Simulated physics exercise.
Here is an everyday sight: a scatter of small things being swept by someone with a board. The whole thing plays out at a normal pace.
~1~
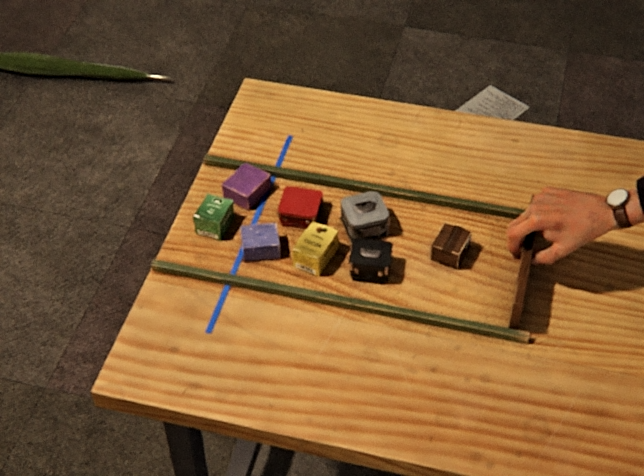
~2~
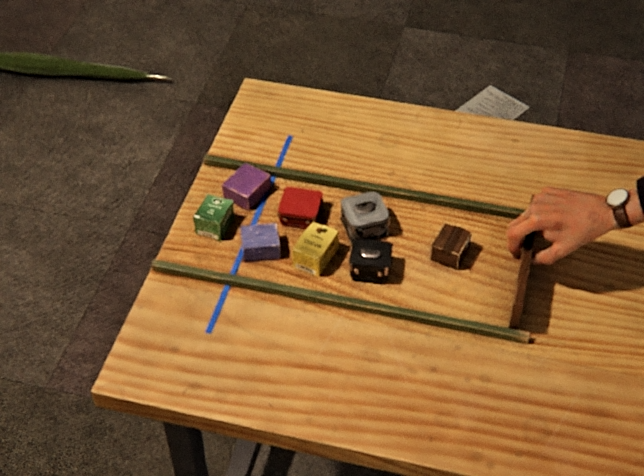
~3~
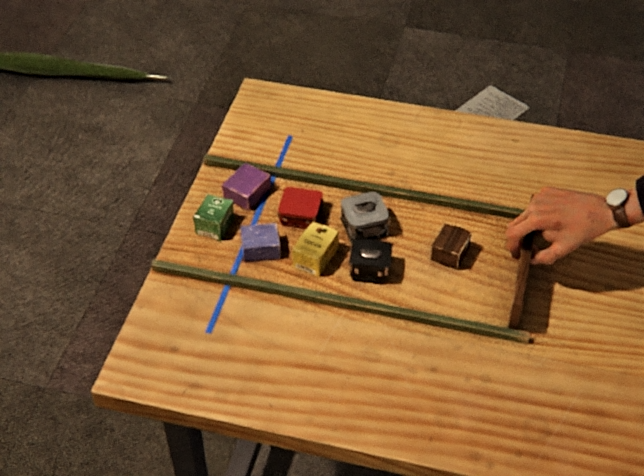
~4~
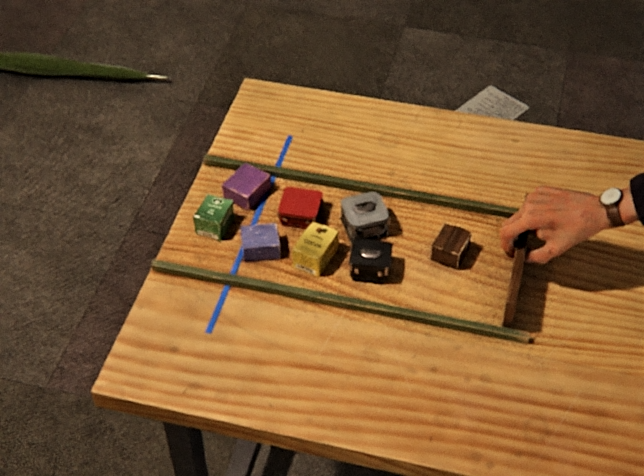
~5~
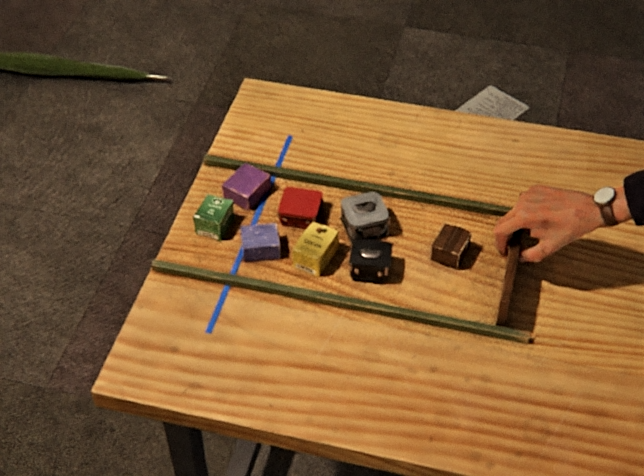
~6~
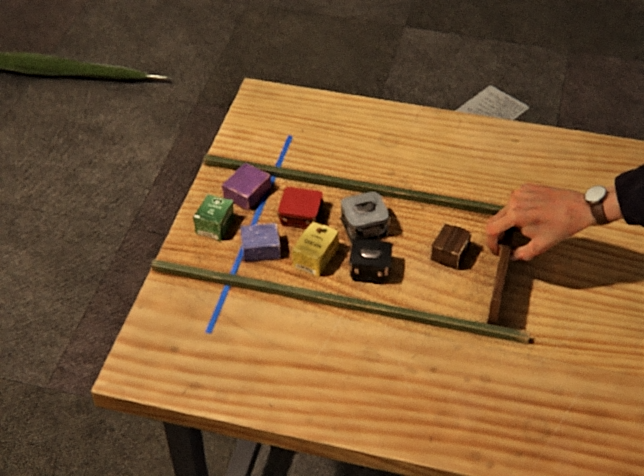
In the video, a hand wearing a watch slides a dark board slightly to the left between two green rods on a wooden table, while the scattered colored blocks near a blue tape line stay still.
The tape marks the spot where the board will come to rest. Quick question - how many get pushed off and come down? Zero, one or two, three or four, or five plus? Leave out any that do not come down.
It ends with three or four gone from the table.
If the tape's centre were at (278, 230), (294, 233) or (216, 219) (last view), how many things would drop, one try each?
So, one try after another, the floor gets 2, then 0, then 5.
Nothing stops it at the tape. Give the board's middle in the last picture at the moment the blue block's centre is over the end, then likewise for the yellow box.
Approx. (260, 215) for the first, approx. (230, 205) for the second.
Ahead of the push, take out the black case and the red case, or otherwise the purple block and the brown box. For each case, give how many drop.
You'd see 0 fallen, and 2 in the other try.
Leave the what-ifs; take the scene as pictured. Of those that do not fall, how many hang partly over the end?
The number would be 1.
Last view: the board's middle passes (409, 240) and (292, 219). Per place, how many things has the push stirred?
Counts: 2 / 8.
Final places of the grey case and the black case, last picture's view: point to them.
Roughly at (224, 183) and at (226, 234), in that order.
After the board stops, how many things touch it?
At rest, 2 are in contact.
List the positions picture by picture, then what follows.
Green box (214, 217); purple block (247, 186); blue block (261, 242); board (525, 261); tape (253, 226), in the first frame.
Purple block (247, 187); red case (301, 209), in the second frame.
Blue block (261, 242); board (524, 261), in the third frame.
Green box (214, 217); yellow box (316, 249), in the fourth frame.
Purple block (247, 187); black case (371, 261), in the fifth frame.
Green box (214, 217); purple block (247, 187); blue block (261, 242); board (504, 257); tape (253, 226), in the sixth frame.
Soon after, none off yet; green box at rest near (214, 217); purple block at rest near (247, 187); blue block at rest near (261, 242).
In the end, the number that fall off is three or four; gone, blue block, purple block and green box.
